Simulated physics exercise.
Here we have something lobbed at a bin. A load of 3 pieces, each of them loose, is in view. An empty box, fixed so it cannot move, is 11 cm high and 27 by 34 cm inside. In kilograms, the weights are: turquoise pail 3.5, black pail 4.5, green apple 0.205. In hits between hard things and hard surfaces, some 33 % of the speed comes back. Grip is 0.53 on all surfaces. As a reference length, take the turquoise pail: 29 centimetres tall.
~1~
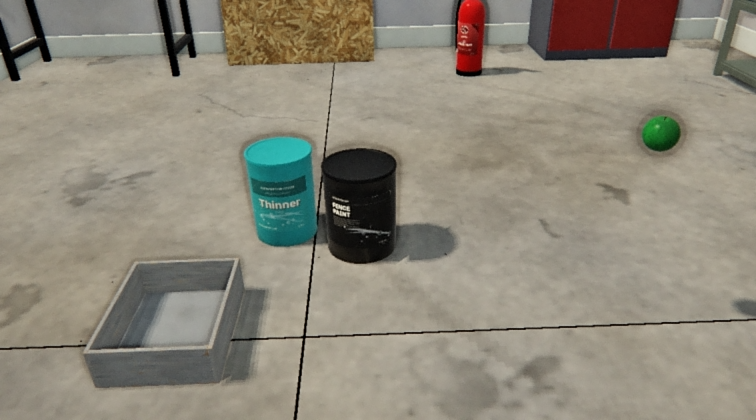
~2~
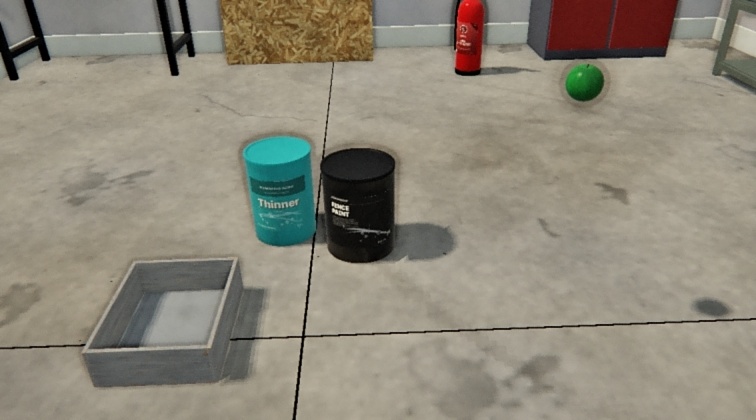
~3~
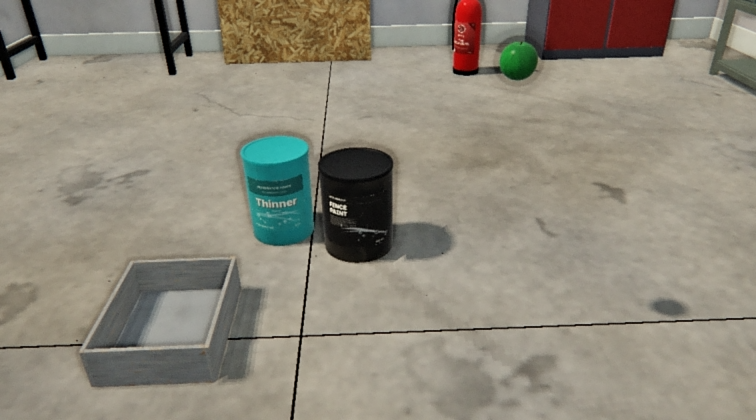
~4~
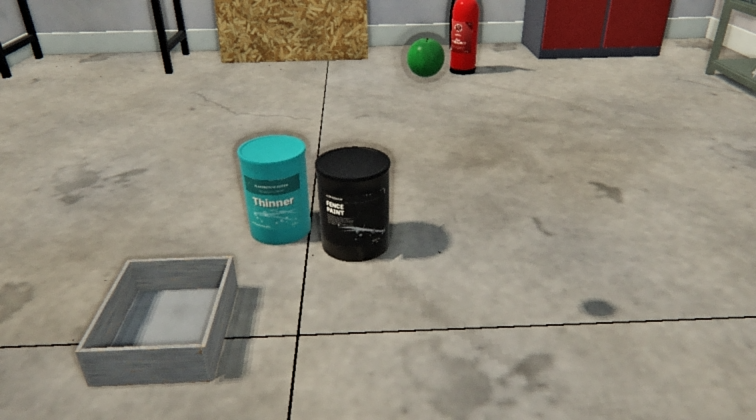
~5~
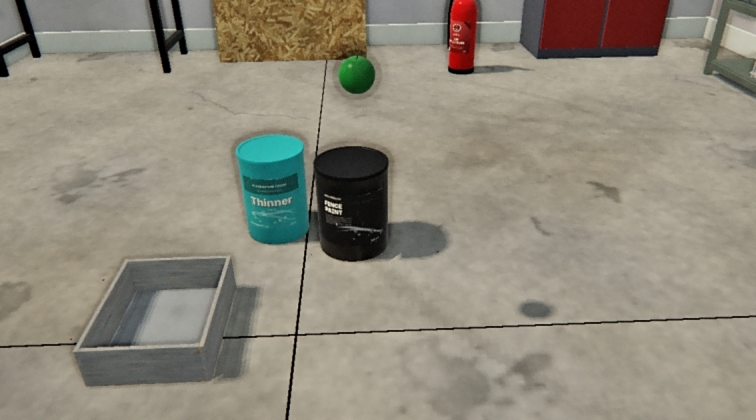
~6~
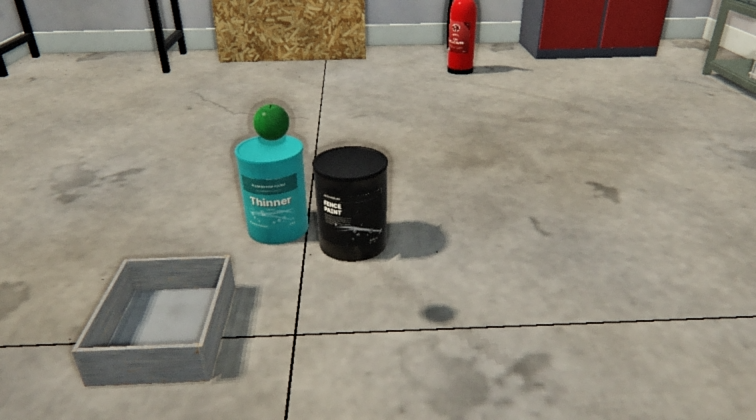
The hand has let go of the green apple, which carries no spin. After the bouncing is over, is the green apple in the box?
The apple ends in the box.
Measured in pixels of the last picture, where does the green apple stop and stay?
Close to (179, 309).
Then, 0.20 s on from there, apple inside the box; green apple near (131, 311).
Then, 0.40 s on from there, apple inside the box; green apple near (205, 308).
In the end, apple inside the box; the bystanders under 10 cm from the start. At the end, from the last picture's camera, green apple near (180, 309).
